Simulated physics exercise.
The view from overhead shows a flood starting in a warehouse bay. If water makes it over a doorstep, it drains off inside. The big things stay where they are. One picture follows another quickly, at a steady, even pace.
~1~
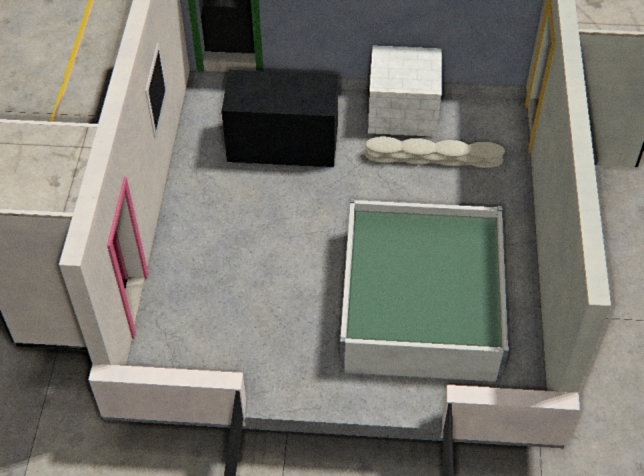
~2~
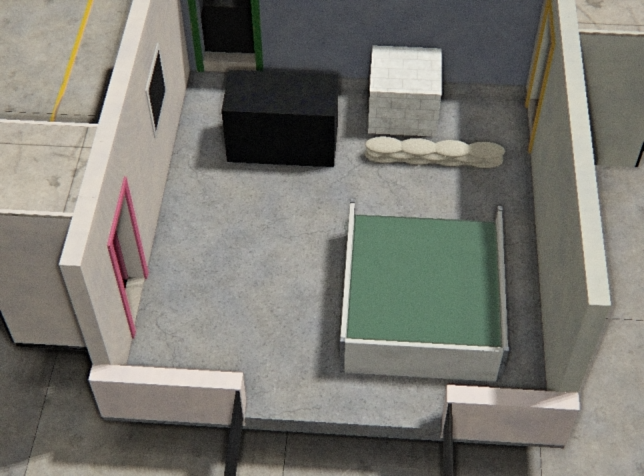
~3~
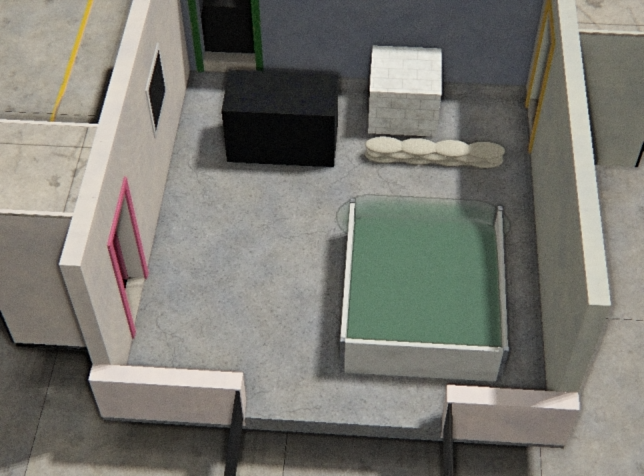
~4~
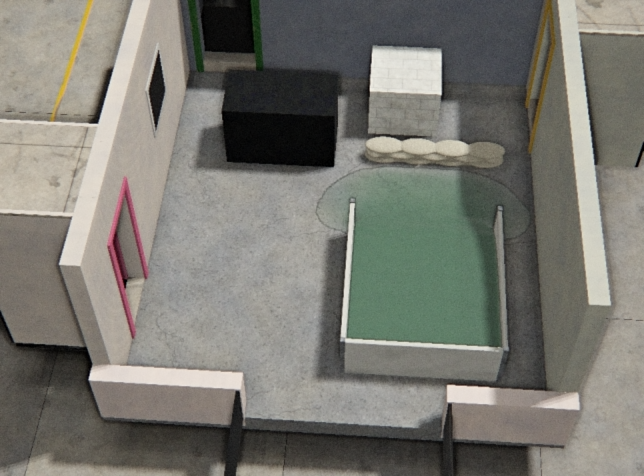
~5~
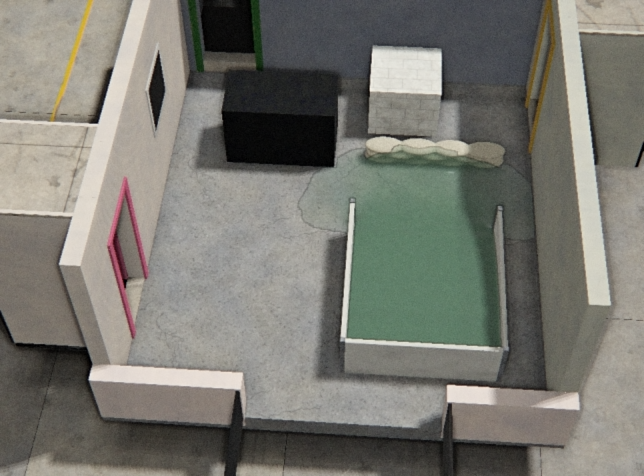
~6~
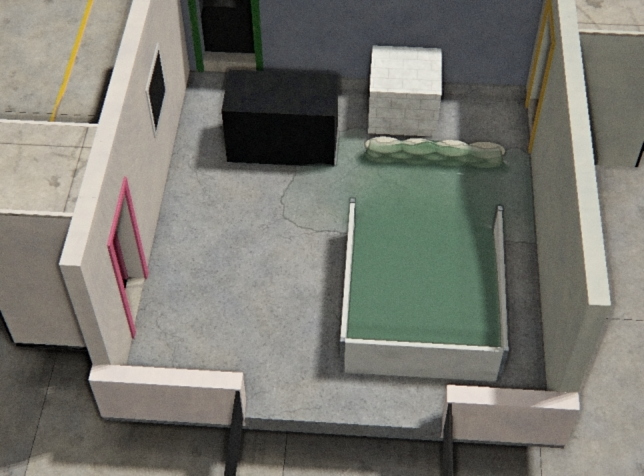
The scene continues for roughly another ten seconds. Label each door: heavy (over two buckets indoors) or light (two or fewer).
Green door - light; pink door - heavy; yellow door - light.
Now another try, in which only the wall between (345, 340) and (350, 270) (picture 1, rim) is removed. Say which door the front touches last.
That would be the yellow one.
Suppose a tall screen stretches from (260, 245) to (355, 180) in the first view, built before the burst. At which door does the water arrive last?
That's the one in pink.
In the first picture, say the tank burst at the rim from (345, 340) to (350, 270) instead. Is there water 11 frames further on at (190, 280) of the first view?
Answer: Soaked.
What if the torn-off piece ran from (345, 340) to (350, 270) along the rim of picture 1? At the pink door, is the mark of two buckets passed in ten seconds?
Result for the pink door: It ends up above.
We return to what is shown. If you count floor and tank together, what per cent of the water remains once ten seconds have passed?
The share not yet gone is roughly 88 percent.
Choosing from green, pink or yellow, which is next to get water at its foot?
That would be the yellow-painted one.
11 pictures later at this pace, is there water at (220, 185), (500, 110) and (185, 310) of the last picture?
Point 1: Drenched; point 2: Drenched; point 3: Not wet.
A moment on, water covers 30 % of the floor; the green door not reached, the pink door not reached, the yellow door wet at the sill, nothing in.
Next, water covers 45 % of the floor; the green door not reached, the pink door not reached, the yellow door wet at the sill, nothing in.
Then, water covers 70 % of the floor; the green door wet at the sill, nothing in, the pink door wet at the sill, nothing in, the yellow door wet at the sill, nothing in.
Later, water covers 90 % of the floor; the green door wet at the sill, nothing in, the pink door under two buckets in, the yellow door under two buckets in.
In the end, water covers 95 % of the floor; the green door wet at the sill, nothing in, the pink door over two buckets in, the yellow door under two buckets in.
